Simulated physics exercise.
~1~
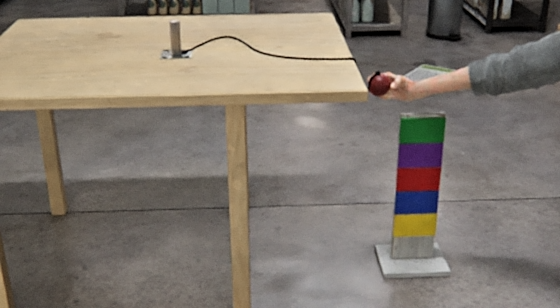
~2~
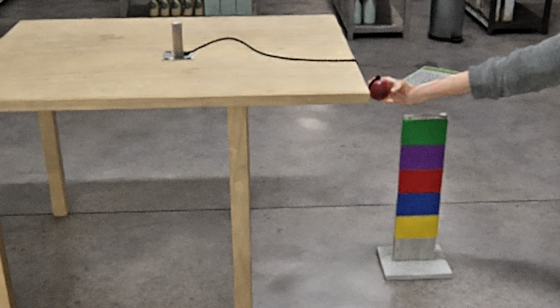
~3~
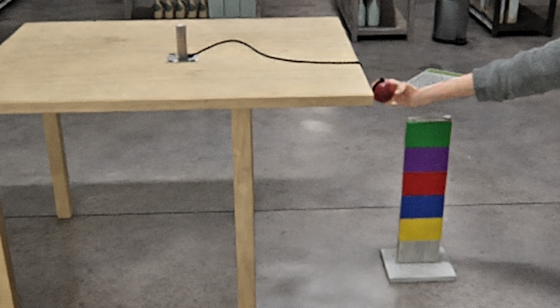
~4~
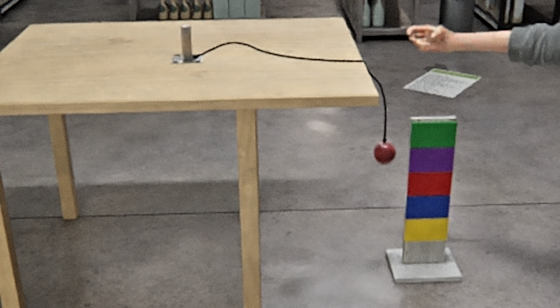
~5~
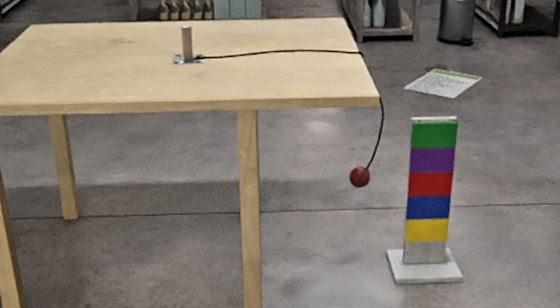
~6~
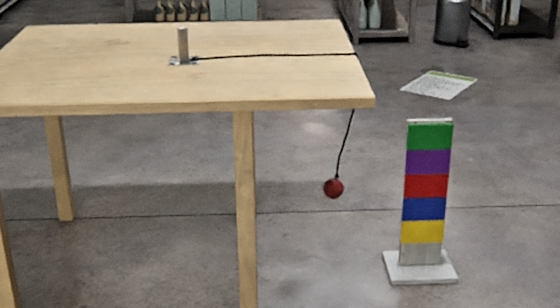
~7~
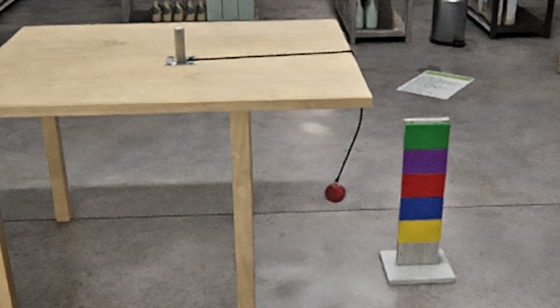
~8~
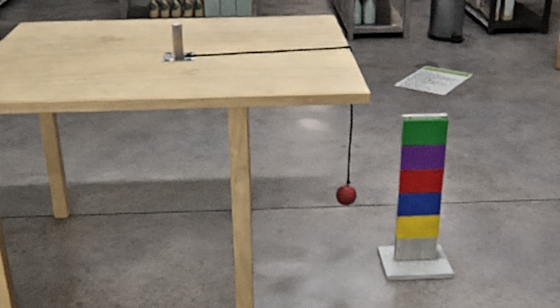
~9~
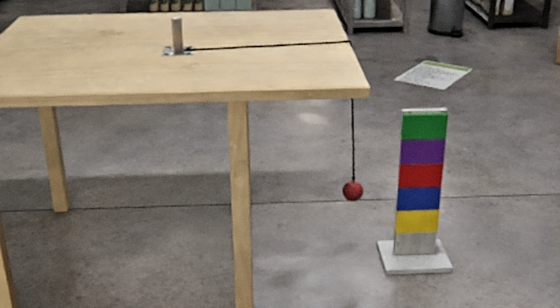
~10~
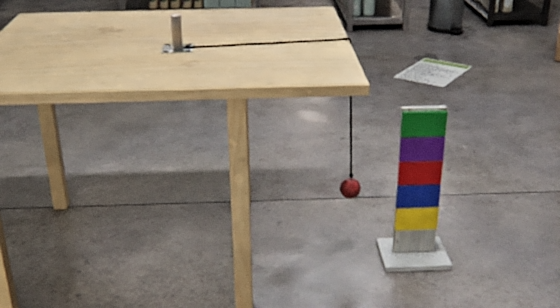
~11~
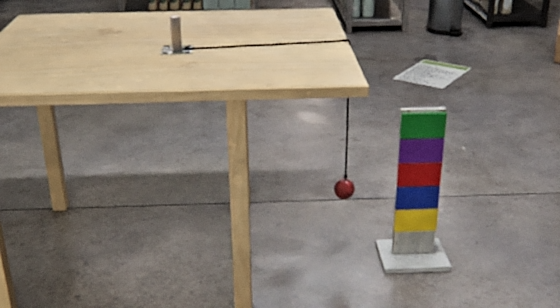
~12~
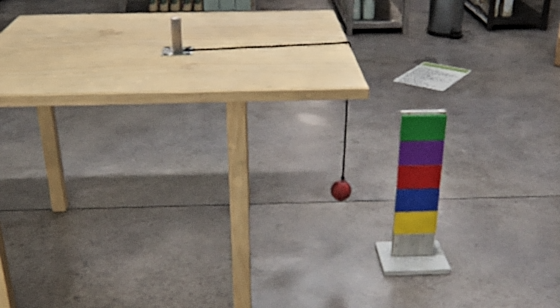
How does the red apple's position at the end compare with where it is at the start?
At the start the apple is held in a hand up at the right edge of the tabletop. By the end it is lower and a little further left, hanging from the shoelace below the table edge, level with the blue band.
